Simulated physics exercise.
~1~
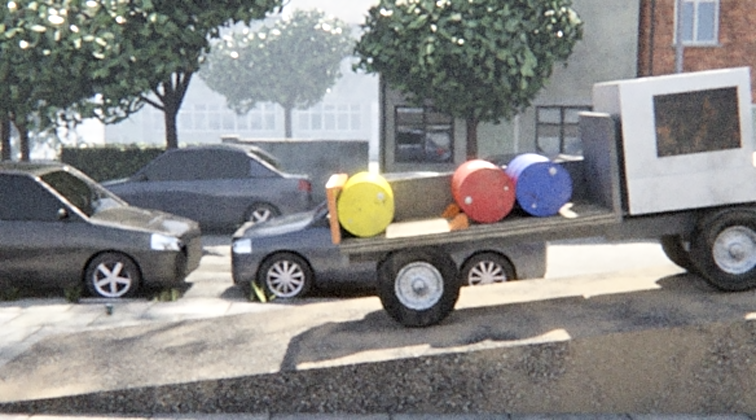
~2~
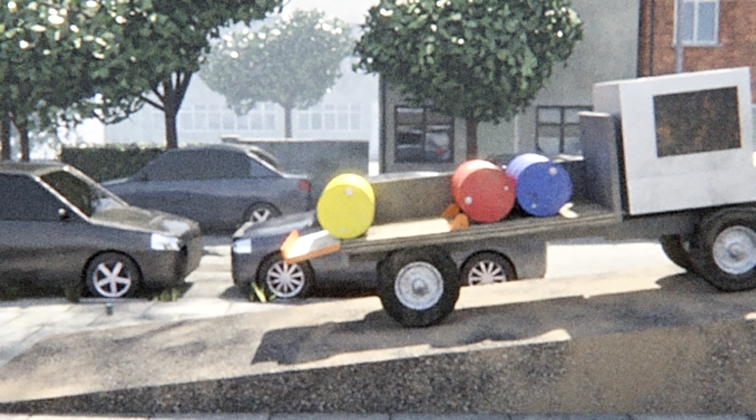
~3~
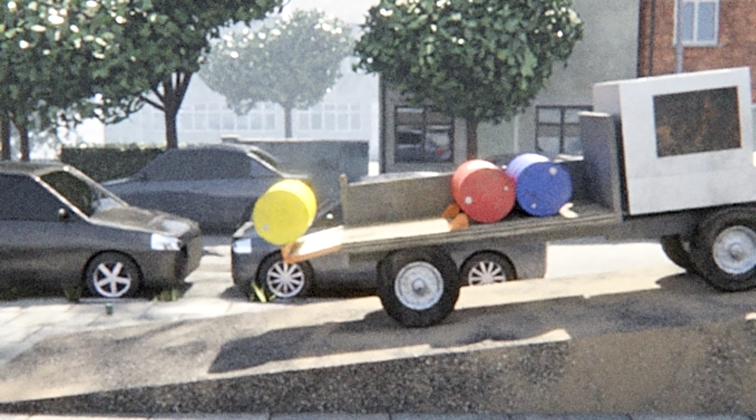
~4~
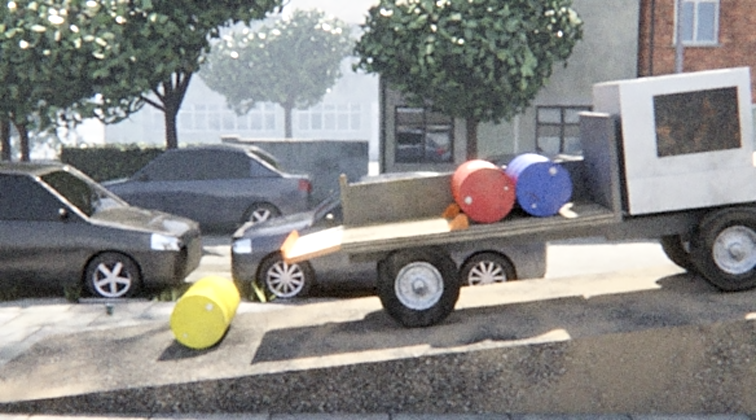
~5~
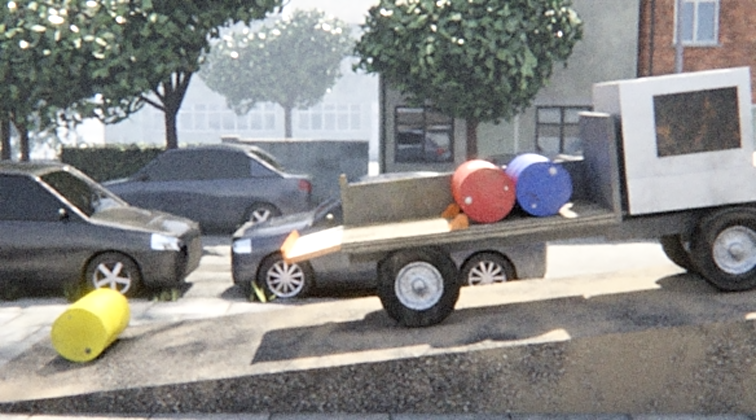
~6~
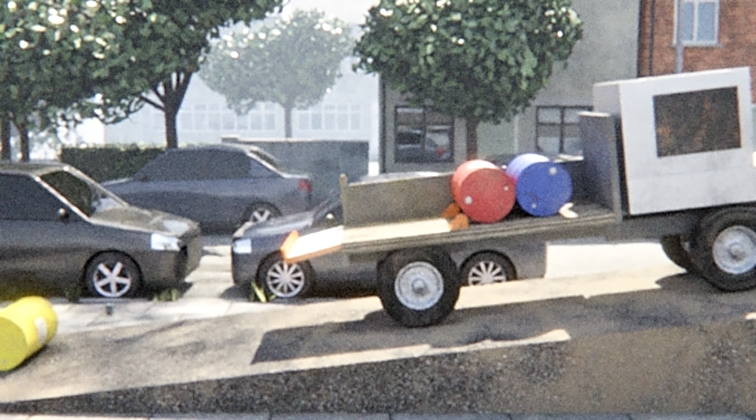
A yellow drum lies against the raised orange tailgate of a flatbed truck, seen side-on as it stands on a sloping street with its tail to the left. A red drum and a blue drum sit further up the bed, with dark parked cars, trees and buildings behind. The tailgate swings down to the left, and the yellow drum rolls onto it. It rolls off the end, drops to the road and continues left down the slope to the edge of view, while the red and blue drums stay on the bed.
